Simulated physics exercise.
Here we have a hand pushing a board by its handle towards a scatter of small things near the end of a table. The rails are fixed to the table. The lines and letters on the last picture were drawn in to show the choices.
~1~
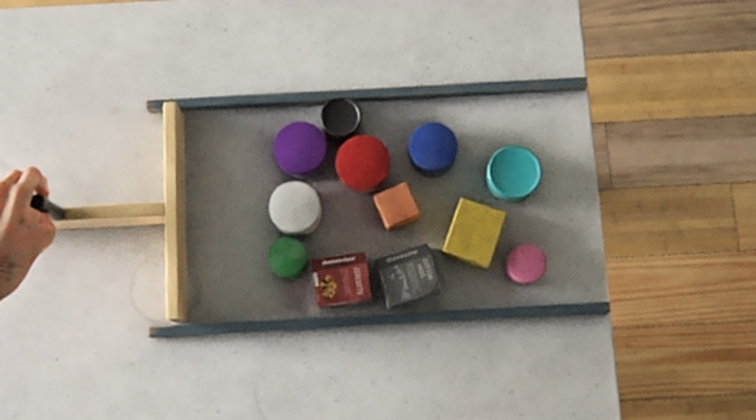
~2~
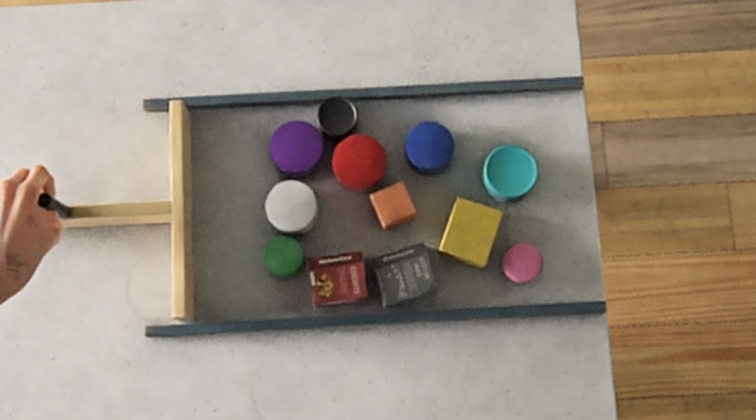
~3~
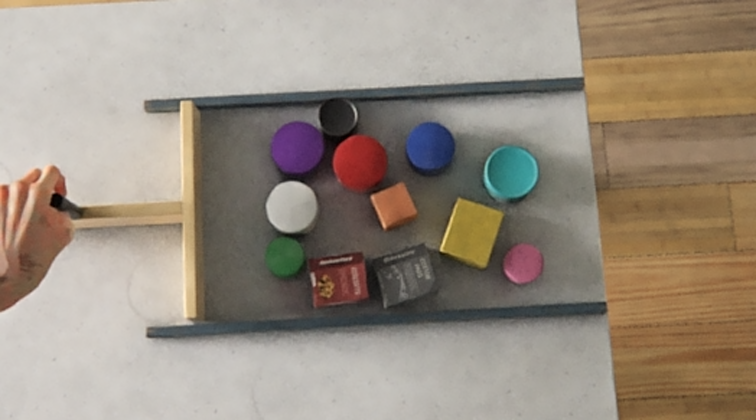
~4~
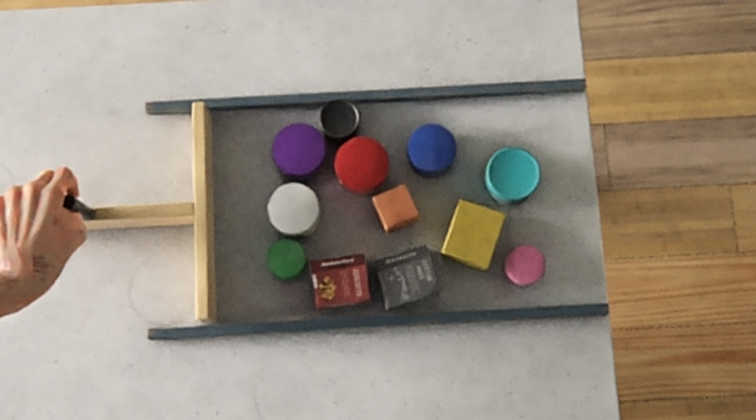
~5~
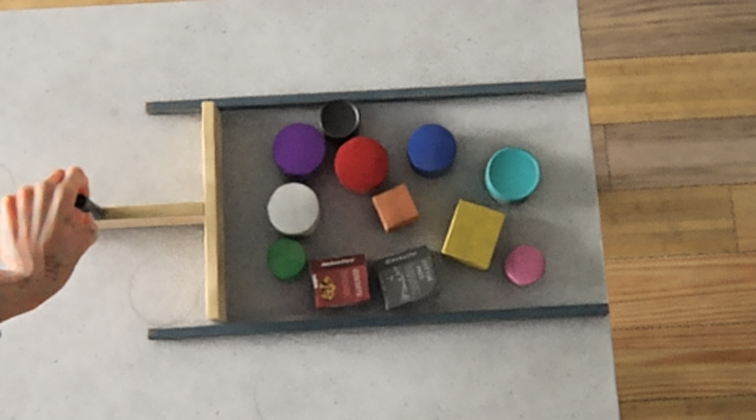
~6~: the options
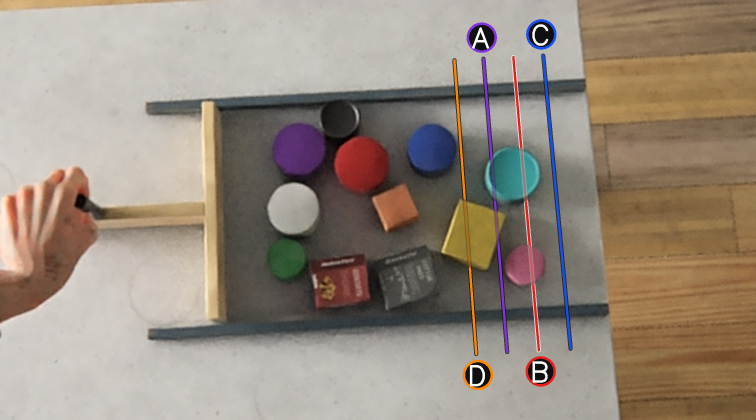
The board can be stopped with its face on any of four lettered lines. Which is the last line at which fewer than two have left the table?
The farthest such stop is D.
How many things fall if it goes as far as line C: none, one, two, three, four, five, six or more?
In all, six or more.
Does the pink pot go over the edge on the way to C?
Yes.
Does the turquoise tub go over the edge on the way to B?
Yes.
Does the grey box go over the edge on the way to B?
Yes.
On the marked copy, A at (495, 201); B at (526, 199); C at (557, 198); D at (465, 203).
Taking D. A third of the way, board (301, 203); yellow block (482, 234); black tub (365, 118).
Two thirds of the way, board (393, 198); pink pot (544, 270); turquoise tub (522, 170).
When it is over, board (463, 194); turquoise tub (589, 172); pink pot (596, 282); none fallen.
As for the rest, A drops four; B drops five; C drops eight.
